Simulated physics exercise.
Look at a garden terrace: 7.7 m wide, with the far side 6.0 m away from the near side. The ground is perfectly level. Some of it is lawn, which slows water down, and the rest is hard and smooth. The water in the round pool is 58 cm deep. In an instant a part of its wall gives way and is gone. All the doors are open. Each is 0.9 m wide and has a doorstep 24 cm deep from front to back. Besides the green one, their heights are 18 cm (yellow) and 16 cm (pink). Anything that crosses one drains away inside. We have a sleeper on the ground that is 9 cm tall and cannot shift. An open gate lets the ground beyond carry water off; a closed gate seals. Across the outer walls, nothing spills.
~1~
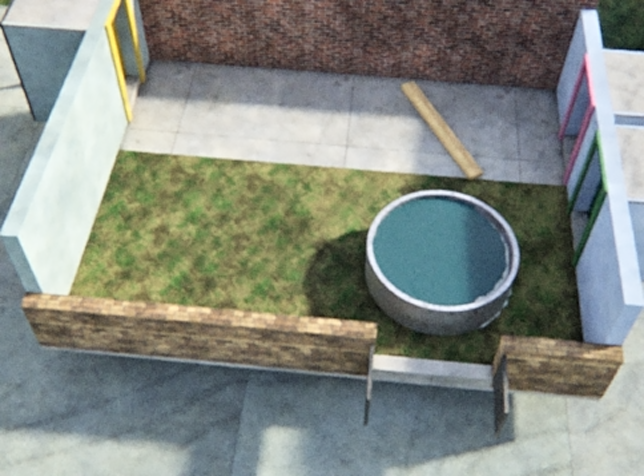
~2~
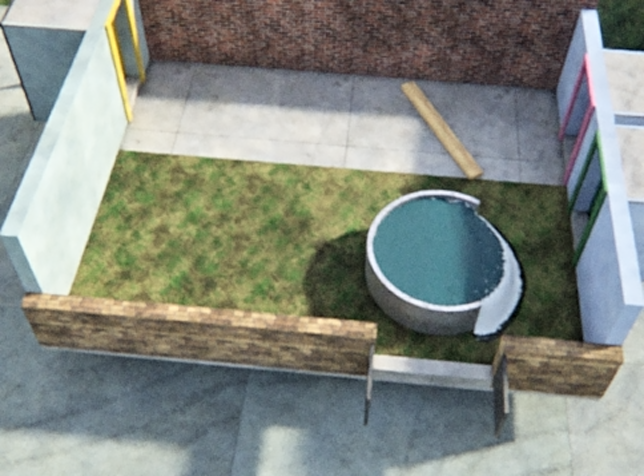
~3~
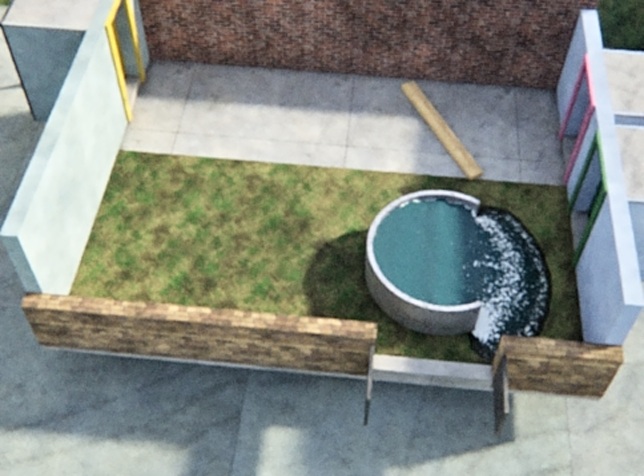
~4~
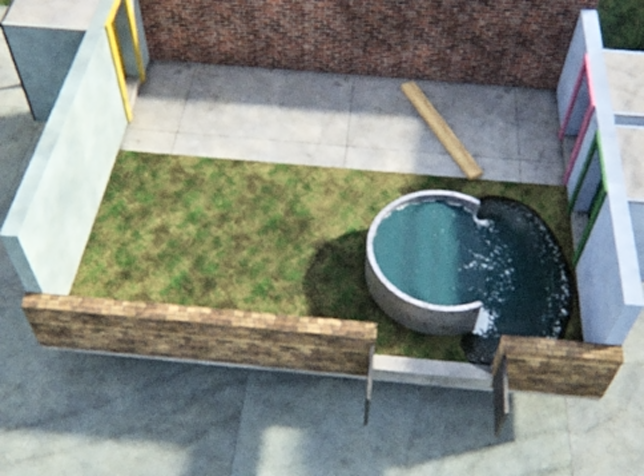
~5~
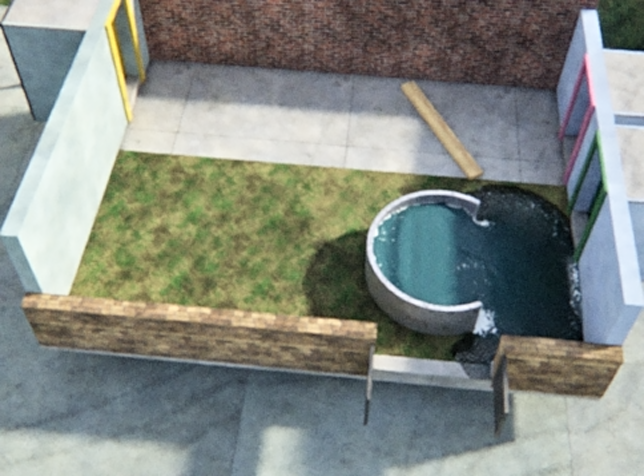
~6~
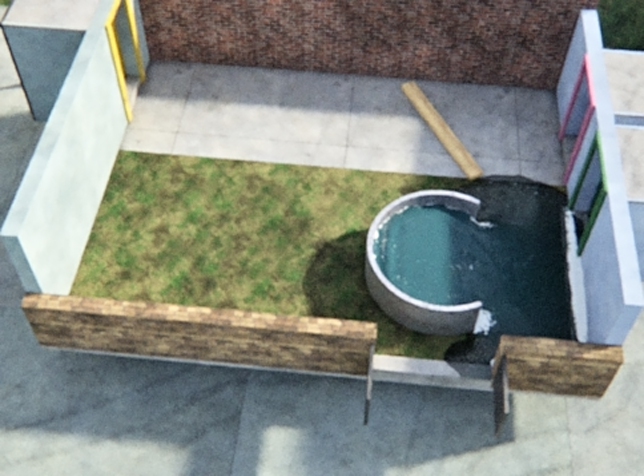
Water bursting through a gap in the right side of a round pool, spreading over lawn to the green door.
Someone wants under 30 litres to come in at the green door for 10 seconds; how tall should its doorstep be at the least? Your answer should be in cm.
It should be at least about 22 cm tall.
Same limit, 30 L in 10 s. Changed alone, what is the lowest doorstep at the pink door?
At pink, roughly 6.5 cm.
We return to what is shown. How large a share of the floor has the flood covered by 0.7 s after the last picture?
15 %.
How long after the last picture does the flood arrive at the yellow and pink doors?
Yellow at 7.5 s, pink at 0.4 s.
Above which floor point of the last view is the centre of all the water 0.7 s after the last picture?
I'd say around (489, 277).
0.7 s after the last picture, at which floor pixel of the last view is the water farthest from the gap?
The tip of the flood lies near (555, 139).
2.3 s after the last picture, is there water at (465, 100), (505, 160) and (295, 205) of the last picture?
Soaked; soaked; untouched.
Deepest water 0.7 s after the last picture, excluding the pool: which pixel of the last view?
At about pixel (561, 318).
Then, 0.7 s after the last picture water covers 15 % of the floor, deepest (41 cm) near (561, 318); 28 cm at the green door, 25 litres in over its 15 cm doorstep.
Then, 2.3 s after the last picture water covers 25 % of the floor, deepest (22 cm) near (566, 372); 18 cm at the green door, 92 litres in over its 15 cm doorstep.
Then, 9.3 s after the last picture water covers 75 % of the floor, deepest (10 cm) near (474, 162); 9 cm at the green door, 96 litres in over its 15 cm doorstep.
At the green door as built, the water peaked near 28 cm, 0.9 s after the last picture.
With a doorstep of 20.5 cm, 41 litres would have come in within the 10 s; with 24 cm, 19 litres. So under 30 litres takes about 22 cm.
